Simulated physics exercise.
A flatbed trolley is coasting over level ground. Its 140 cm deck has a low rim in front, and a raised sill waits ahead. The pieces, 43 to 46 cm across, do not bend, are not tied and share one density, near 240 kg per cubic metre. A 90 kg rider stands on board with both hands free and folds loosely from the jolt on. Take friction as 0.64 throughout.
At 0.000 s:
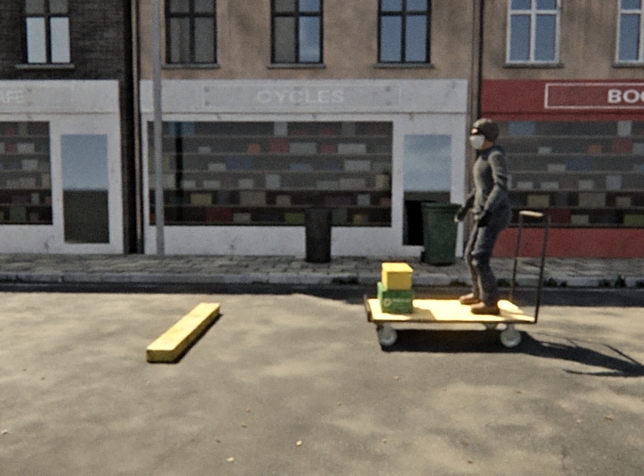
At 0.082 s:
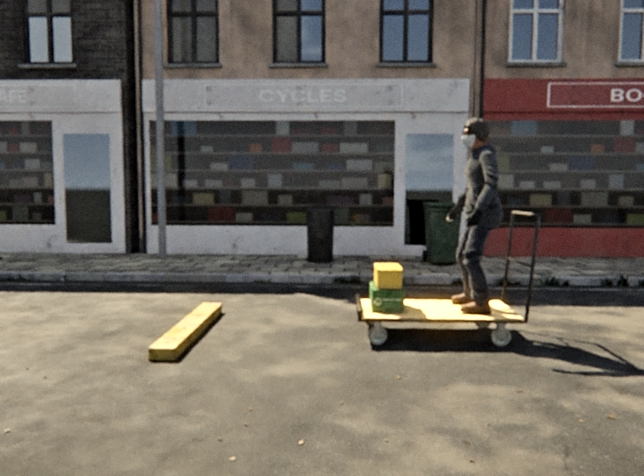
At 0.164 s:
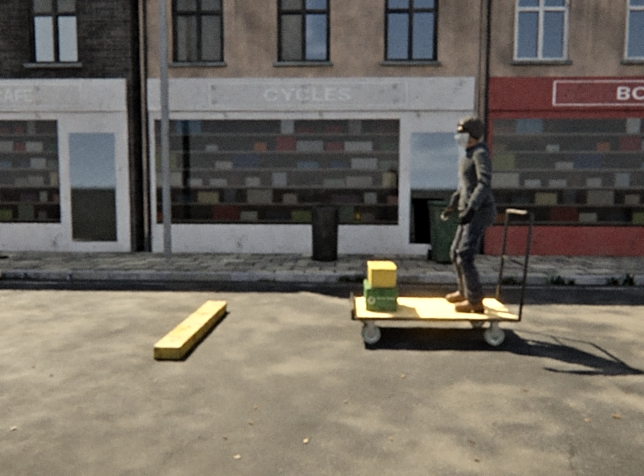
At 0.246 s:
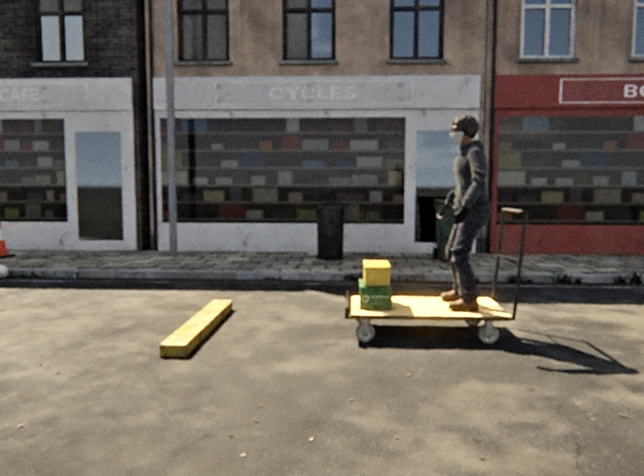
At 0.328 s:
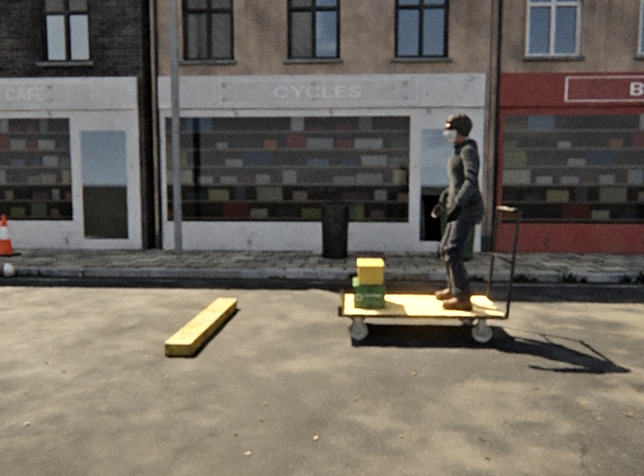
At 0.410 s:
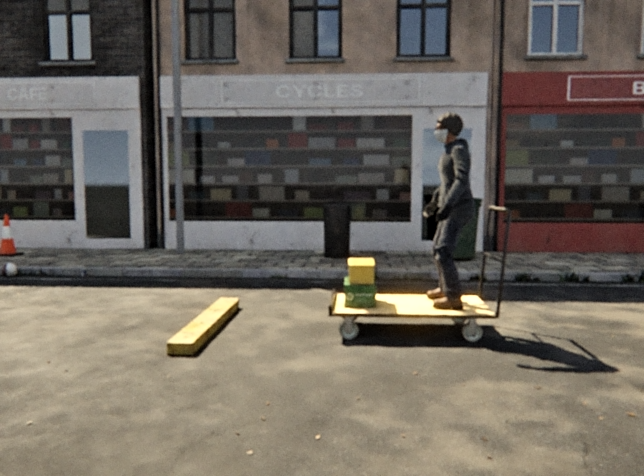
Helmeted rider in dark clothing standing on a flatbed trolley, rolling slowly left past shopfronts with a yellow tote stacked on green.
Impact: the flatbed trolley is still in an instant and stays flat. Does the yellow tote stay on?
The yellow tote remains on the deck.
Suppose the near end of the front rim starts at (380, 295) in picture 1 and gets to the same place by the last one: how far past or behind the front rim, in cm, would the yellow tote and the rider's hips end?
In that case yellow 10 behind, hips 80 behind.
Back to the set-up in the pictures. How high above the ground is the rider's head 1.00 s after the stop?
Roughly 80 cm above it.
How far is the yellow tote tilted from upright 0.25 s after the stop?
Roughly 0° from upright.
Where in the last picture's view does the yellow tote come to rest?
At about (225, 270).
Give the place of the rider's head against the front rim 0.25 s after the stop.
About 70 cm behind the rim.
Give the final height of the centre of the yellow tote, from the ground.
Roughly 55 cm above it.
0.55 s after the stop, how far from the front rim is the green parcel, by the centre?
Some 20 cm behind it.
The wheels strike at 1.35 s.
After 1.60 s the yellow tote is 15 cm behind the rim, tilted 0°, near (226, 270) in the last picture's view.
After 1.90 s the yellow tote is 15 cm behind the rim, tilted 0°, near (226, 270) in the last picture's view.
After 2.35 s the yellow tote is 14 cm behind the rim, tilted 0°, near (225, 270) in the last picture's view.
At rest, 2.5 s, nothing is past the rim; behind it, green parcel, yellow tote and the rider's hips.
